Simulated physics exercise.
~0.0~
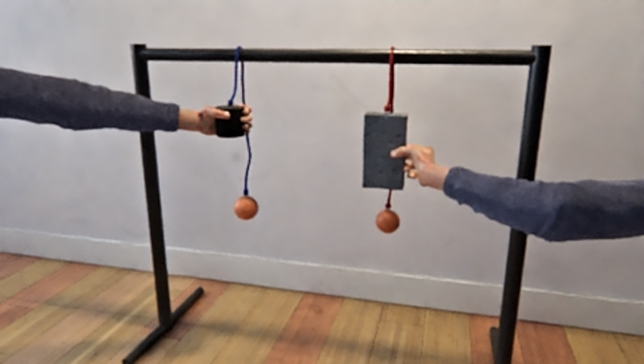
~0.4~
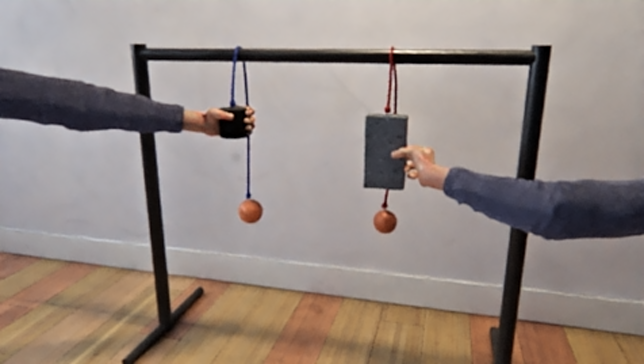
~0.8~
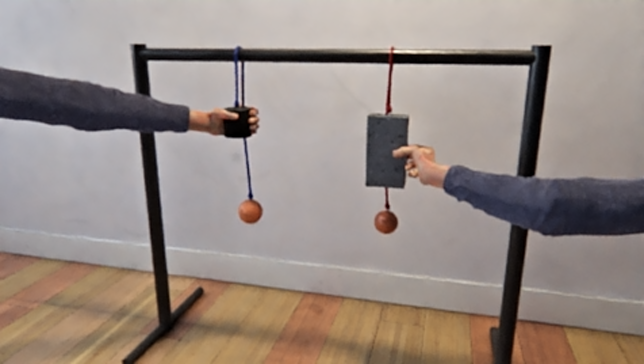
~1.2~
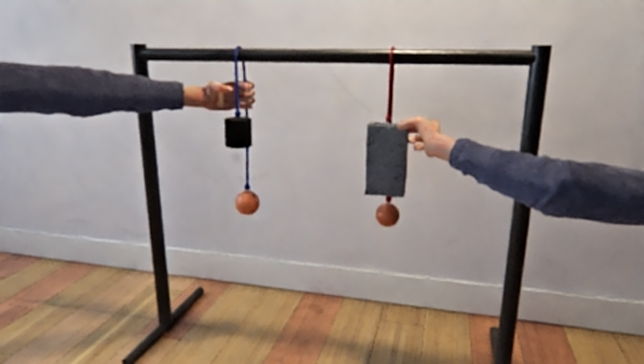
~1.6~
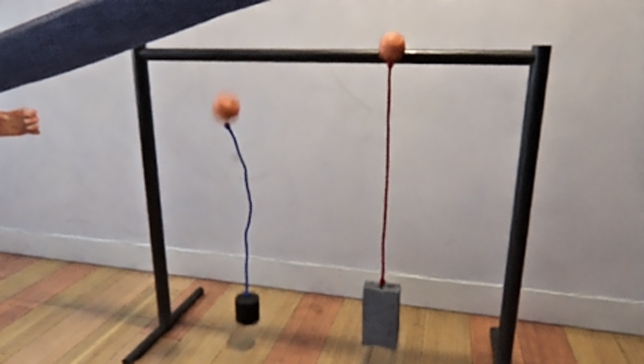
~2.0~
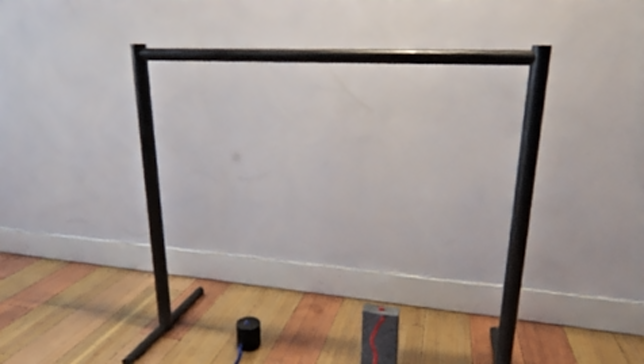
In this clip, two hands hold a black cylinder and a gray block on cords looped over a dark bar, each tied to an orange ball, then let go. Both objects drop to the wooden floor as the balls rise, and the cords come off the bar.
